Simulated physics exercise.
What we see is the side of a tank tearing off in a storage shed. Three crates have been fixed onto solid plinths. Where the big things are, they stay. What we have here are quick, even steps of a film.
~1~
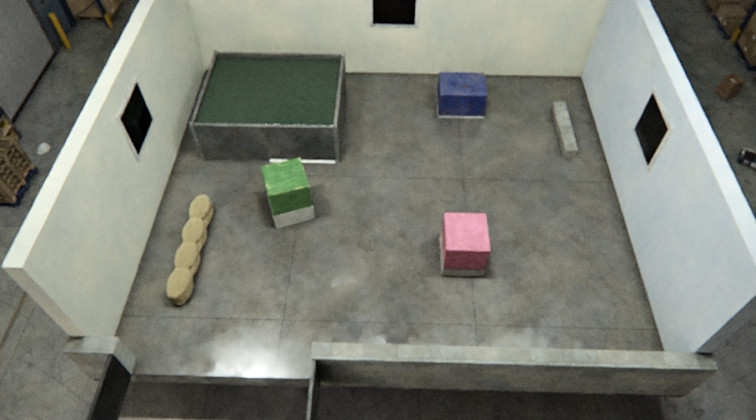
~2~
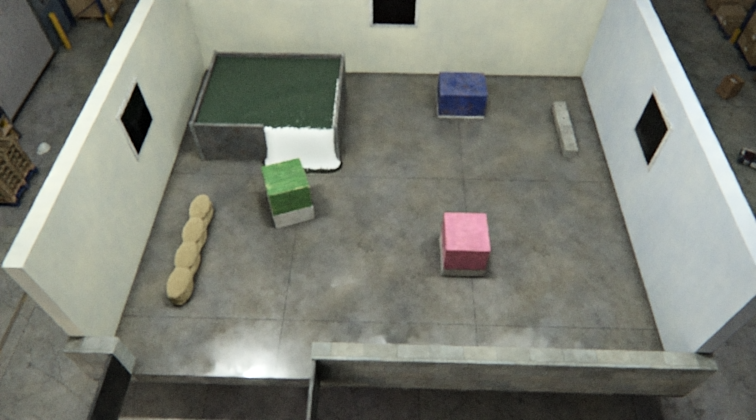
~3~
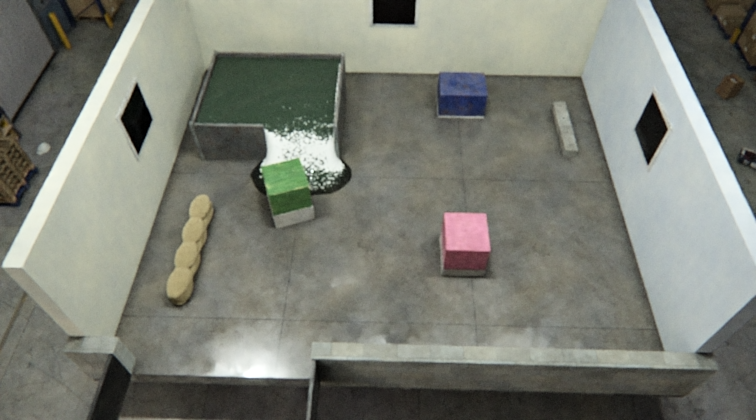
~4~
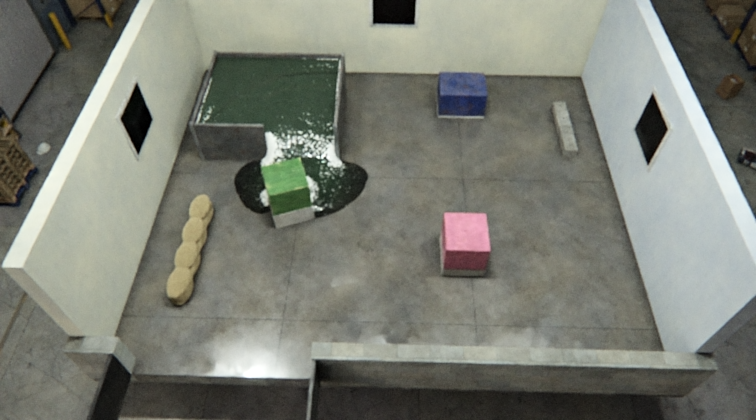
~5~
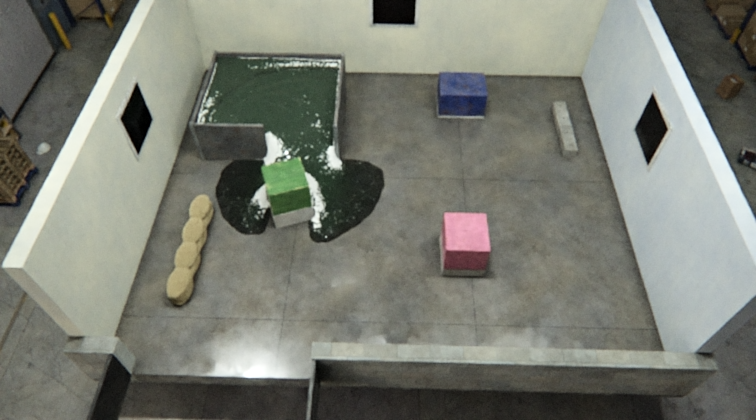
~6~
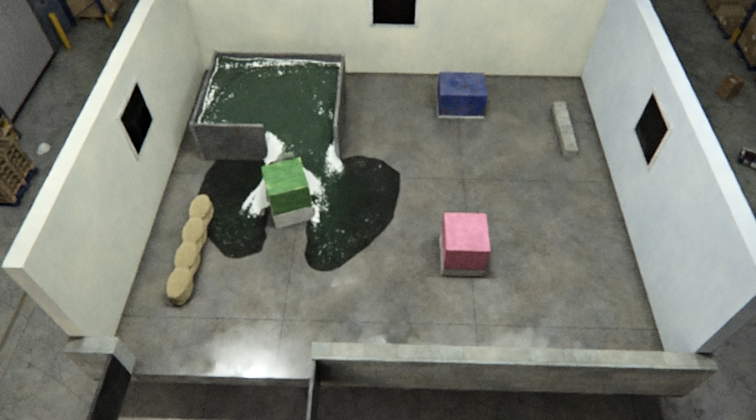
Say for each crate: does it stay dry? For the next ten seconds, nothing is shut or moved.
Blue crate: No, it gets wet; green crate: No, it gets wet; pink crate: No, it gets wet.
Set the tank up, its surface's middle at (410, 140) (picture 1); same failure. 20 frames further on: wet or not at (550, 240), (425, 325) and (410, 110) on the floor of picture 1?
Submerged, submerged, untouched.
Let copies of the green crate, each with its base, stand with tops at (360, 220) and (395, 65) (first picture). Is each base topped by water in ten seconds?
Crate one: Is inundated. Crate two: Stays clear.
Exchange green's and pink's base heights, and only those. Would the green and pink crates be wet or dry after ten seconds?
After the swap the green crate is flooded while the pink crate avoids the flood.
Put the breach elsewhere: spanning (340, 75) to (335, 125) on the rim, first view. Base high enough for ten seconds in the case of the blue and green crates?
Well, the blue crate gets reached, and the green crate is never reached as well.
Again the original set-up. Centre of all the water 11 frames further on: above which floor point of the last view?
I'd say around (300, 167).
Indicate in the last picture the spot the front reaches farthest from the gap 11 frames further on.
My best guess is about (593, 370).
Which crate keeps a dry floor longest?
That is the crate marked blue.
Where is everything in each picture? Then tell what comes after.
The first frame shows the open tank at (272, 91) is whole and still.
In the second frame, the front is at (340, 163), out from the gap at (302, 150).
In the third frame, the front is at (266, 190), out from the gap at (302, 150).
In the fourth frame, water pours out at (302, 151) and has run to (256, 208).
In the fifth frame, water pours out at (302, 151) and has run to (329, 237).
In the sixth frame, water pours out at (302, 151) and has run to (330, 267).
A moment on, water covers 25 % of the floor; the blue crate not reached, the green crate water round its plinth, the pink crate water round its plinth.
Next, water covers 45 % of the floor; the blue crate not reached, the green crate water round its plinth, the pink crate water round its plinth.
Then, water covers 60 % of the floor; the blue crate not reached, the green crate water round its plinth, the pink crate water round its plinth.
Later, water covers 75 % of the floor; the blue crate not reached, the green crate water round its plinth, the pink crate water round its plinth.
In the end, water covers 95 % of the floor; the blue crate was topped, the green crate was topped, the pink crate was topped.
